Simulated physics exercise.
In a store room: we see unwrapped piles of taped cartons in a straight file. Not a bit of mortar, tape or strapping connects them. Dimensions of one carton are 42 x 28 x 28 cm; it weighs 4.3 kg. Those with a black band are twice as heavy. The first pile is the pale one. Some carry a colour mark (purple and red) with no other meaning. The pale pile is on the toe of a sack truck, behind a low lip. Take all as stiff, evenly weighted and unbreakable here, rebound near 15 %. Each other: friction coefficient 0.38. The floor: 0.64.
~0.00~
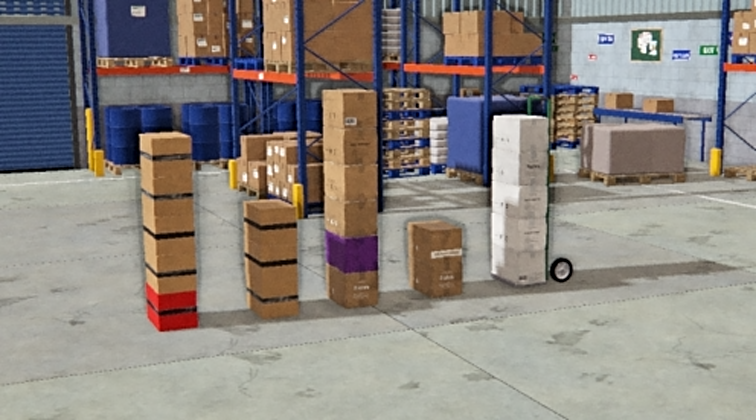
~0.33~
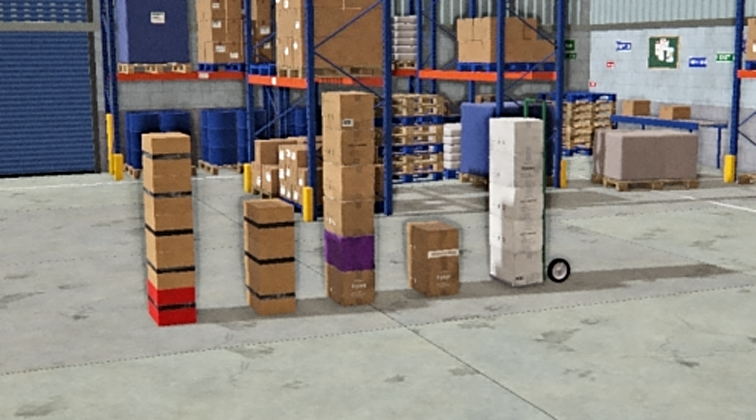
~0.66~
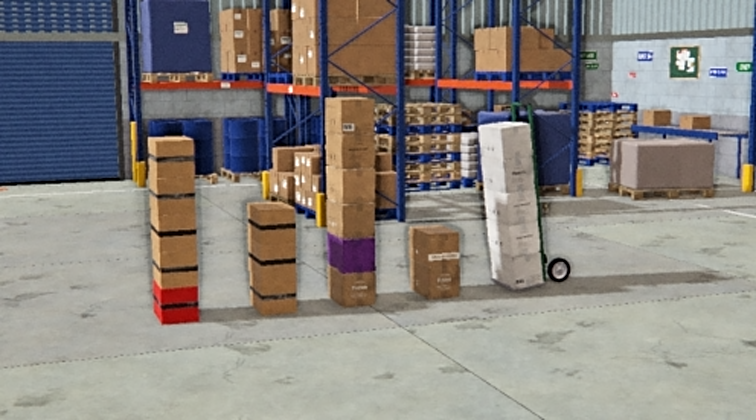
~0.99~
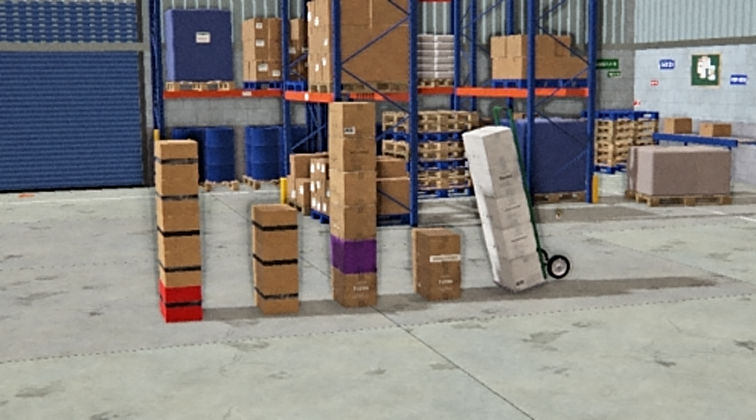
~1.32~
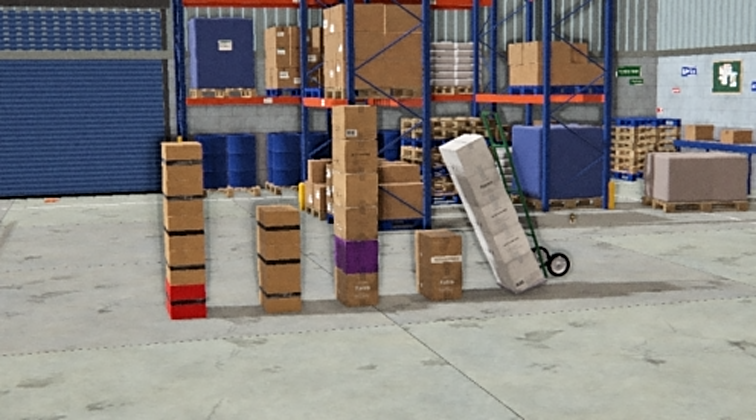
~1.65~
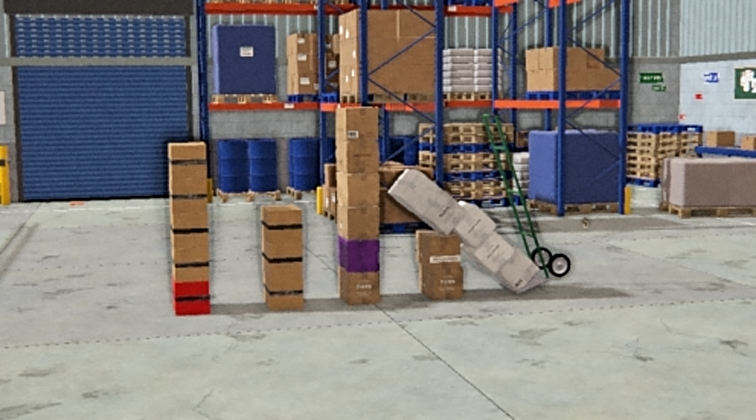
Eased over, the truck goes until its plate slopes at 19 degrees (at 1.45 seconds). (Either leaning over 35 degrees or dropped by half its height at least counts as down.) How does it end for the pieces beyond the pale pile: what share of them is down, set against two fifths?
Lower than two fifths.
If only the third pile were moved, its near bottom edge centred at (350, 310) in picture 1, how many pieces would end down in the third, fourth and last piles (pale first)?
Third 0; fourth 0; last 0.
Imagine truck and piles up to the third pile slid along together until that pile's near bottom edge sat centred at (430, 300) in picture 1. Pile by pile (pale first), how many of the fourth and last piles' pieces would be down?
Pile by pile, fourth 0 and last 0.
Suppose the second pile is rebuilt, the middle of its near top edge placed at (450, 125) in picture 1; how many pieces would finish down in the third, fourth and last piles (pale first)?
Down by pile: Third 3, fourth 1, last 3.
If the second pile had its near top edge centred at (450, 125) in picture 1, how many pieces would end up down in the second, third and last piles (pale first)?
Counts down - second: 5; third: 3; last: 3.
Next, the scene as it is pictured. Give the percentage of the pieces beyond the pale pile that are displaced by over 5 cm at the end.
I make it 5 per cent.
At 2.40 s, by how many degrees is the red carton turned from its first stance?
Near 0 degrees from where it started.
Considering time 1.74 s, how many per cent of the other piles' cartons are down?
0 %.
After 1.74 s, 5 of the pale pile down; none of the 16 other cartons down, 1 disturbed.
After 1.88 s, 5 of the pale pile down; none of the 16 other cartons down, 4 disturbed.
After 2.40 s, 5 of the pale pile down; none of the 16 other cartons down, 5 disturbed.
In the end (3.2 s), 5 of the pale pile down; none of the 16 other cartons down, 4 disturbed; purple carton unmoved; red carton unmoved. That is 0 per cent. From the last view, middles, purple carton near (358, 253), red carton near (191, 294).
